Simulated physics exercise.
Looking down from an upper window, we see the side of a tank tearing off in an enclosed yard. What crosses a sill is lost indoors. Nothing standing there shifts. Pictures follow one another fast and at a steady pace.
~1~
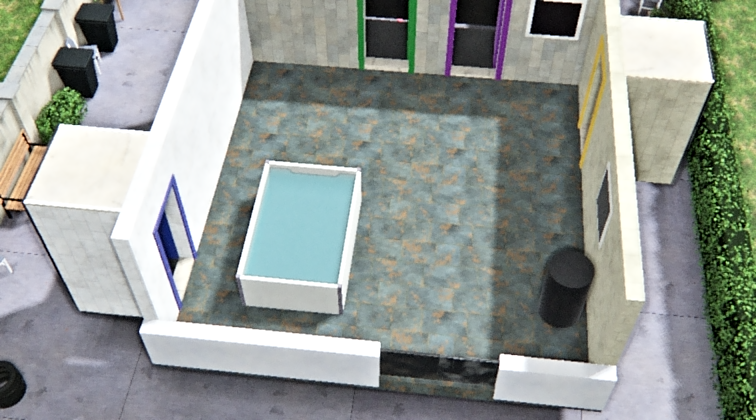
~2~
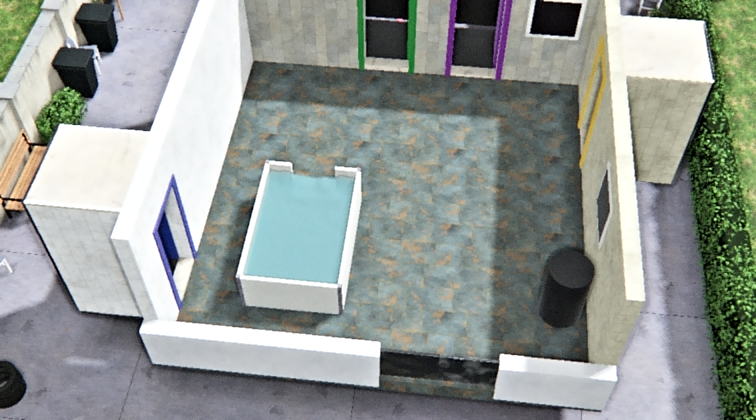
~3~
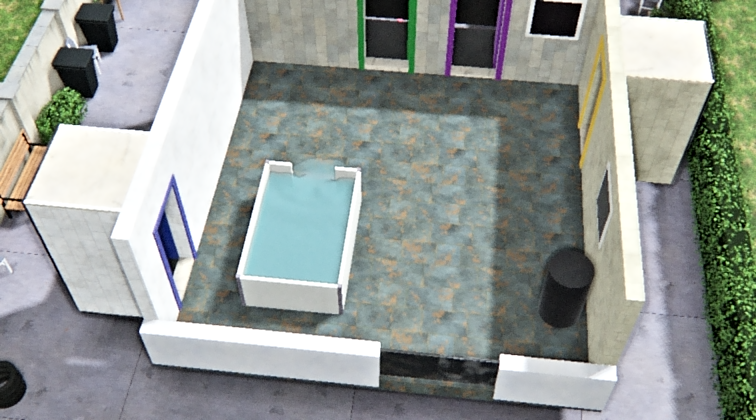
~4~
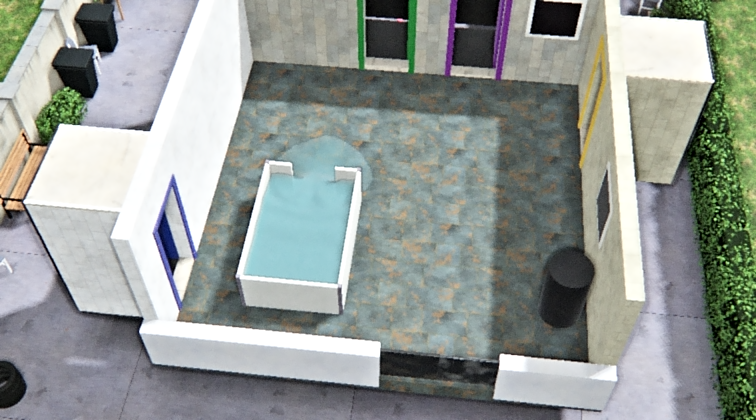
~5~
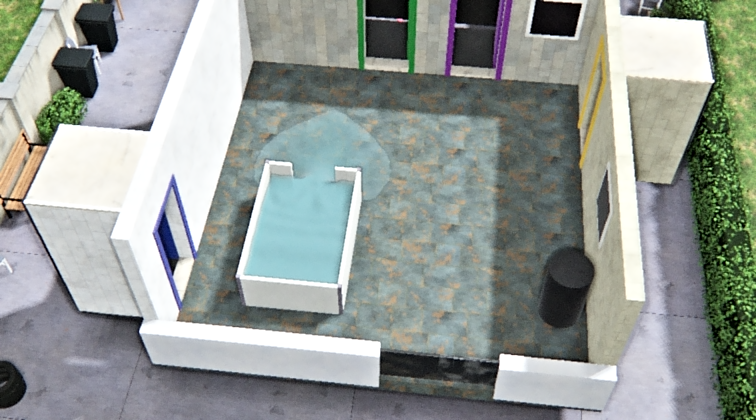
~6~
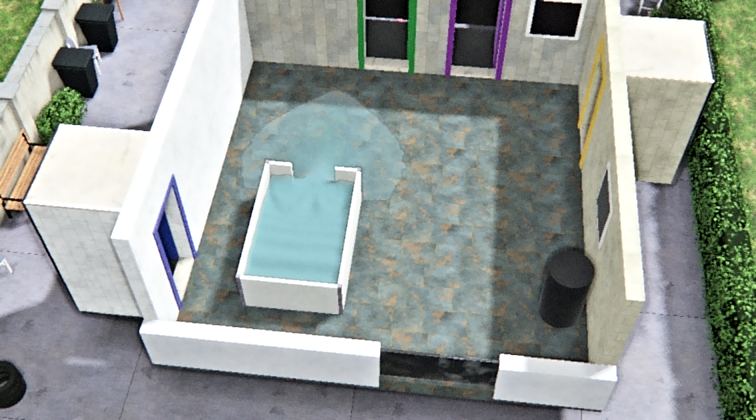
In an enclosed yard seen from above, a white-walled tank of still, pale blue water stands on mottled paving. A gap opens in the tank's far side, and water pours out through it, spreading across the paving in a widening, rounded sheet toward the wall with the green-edged and purple-edged doors.
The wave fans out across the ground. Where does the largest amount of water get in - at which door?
At the green door.
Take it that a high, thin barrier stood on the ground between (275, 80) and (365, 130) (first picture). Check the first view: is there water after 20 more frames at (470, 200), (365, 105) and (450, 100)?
The first spot is unreached, the second soaked, the third soaked.
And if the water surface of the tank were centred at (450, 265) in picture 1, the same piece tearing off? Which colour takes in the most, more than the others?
Answer: The purple-painted one.
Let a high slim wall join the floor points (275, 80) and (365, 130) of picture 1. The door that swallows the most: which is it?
The purple door.
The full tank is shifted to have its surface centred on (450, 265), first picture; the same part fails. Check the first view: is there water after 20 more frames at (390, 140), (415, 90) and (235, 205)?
In the order given: Wetted, wetted and not reached.
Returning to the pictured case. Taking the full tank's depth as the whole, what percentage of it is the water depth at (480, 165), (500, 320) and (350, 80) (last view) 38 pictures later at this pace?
Respectively 4, 0 and 16 per cent.
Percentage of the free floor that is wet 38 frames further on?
Estimated share: Around 60 %.
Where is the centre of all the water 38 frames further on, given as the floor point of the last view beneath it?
Around pixel (359, 159).
A moment on, water covers 30 % of the floor; blue door not reached, purple door not reached, green door a trickle in, yellow door not reached.
Next, water covers 35 % of the floor; blue door not reached, purple door a trickle in, green door some in, yellow door not reached.
Then, water covers 40 % of the floor; blue door not reached, purple door some in, green door a lot in, yellow door not reached.
Later, water covers 60 % of the floor; blue door wet at the sill, nothing in, purple door some in, green door a lot in, yellow door wet at the sill, nothing in.
In the end, water covers 90 % of the floor; blue door wet at the sill, nothing in, purple door some in, green door a lot in, yellow door wet at the sill, nothing in; the green door has let in the most.
